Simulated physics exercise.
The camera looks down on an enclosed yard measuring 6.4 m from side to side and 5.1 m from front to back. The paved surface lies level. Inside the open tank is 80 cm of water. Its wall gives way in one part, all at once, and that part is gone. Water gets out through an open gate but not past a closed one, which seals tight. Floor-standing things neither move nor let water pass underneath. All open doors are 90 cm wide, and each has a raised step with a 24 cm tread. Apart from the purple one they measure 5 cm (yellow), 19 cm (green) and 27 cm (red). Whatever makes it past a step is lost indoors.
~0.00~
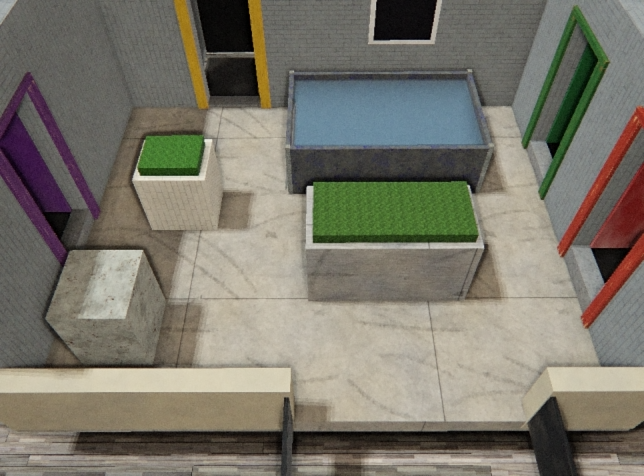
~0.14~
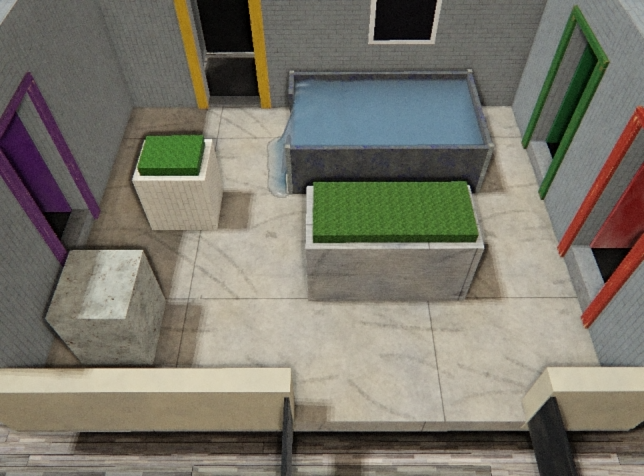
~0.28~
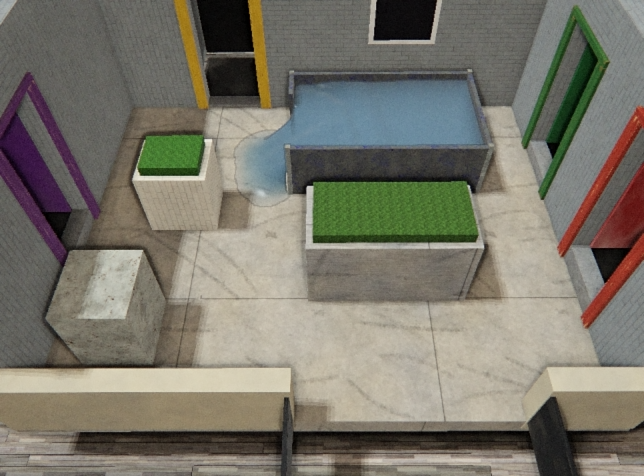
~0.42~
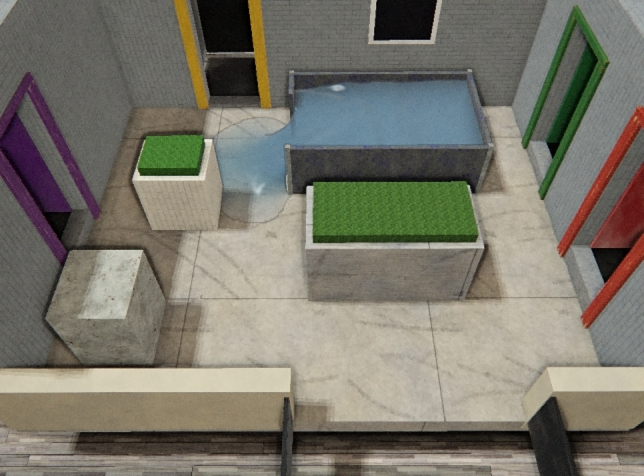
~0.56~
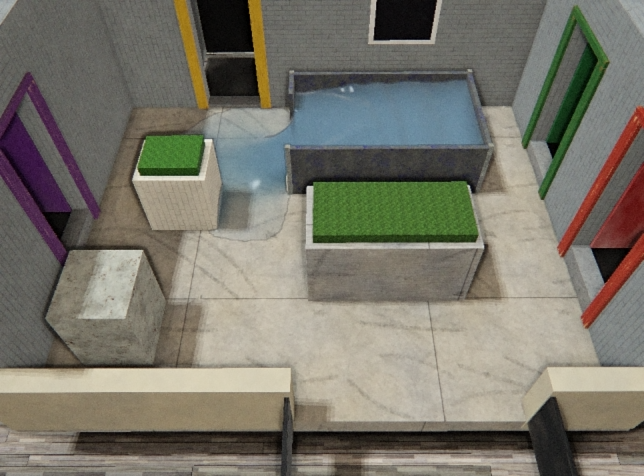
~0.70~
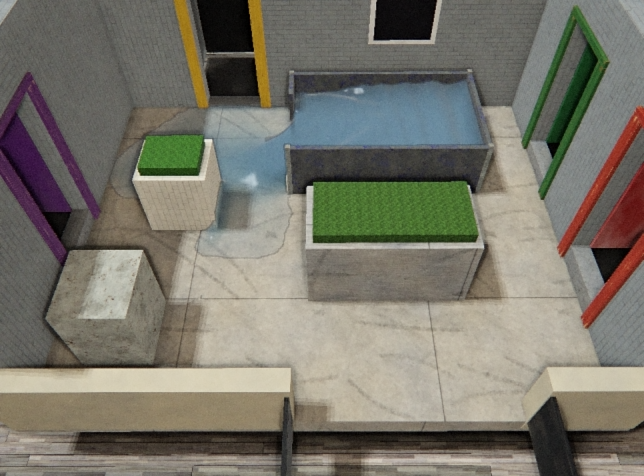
In a walled yard with coloured doorways and grass-topped blocks, water pours from the left end of a raised open tank, spreads across the pale paving, reaches the yellow doorway and flows around the smaller grass-topped block.
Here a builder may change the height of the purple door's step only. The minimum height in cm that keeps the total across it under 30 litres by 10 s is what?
It is close to 9.5 cm.
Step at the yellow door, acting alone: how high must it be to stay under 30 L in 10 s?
Yellow: Roughly 16 cm.
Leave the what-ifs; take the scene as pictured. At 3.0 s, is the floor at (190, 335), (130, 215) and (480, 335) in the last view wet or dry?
So the three spots come out swamped, swamped, spared, in that order.
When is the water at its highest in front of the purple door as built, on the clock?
I'd say near 3.4 seconds.
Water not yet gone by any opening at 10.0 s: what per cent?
Some 82 per cent remains.
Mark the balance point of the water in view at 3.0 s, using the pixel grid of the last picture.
Around (271, 177).
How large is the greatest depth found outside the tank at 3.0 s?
Max depth: About 39 cm.
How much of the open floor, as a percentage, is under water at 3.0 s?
Close to 55 per cent is wet.
After 1.4 s water covers 35 % of the floor, deepest (48 cm) near (113, 169); 7 cm at the purple door, 0 litres in over its 22 cm step.
After 3.0 s water covers 55 % of the floor, deepest (39 cm) near (131, 116); 14 cm at the purple door, 0 litres in over its 22 cm step.
After 10.0 s water covers 100 % of the floor, deepest (15 cm) near (40, 384); 11 cm at the purple door, 0 litres in over its 22 cm step.
At the purple door as built, the water arrived by 1.2 s and peaked near 15 cm at 3.4 s.
Run again over the same 10 s with other heights there, 47 litres in over 8 cm, 21 litres over 10.5 cm. The limit of 30 litres is kept from about 9.5 cm up.
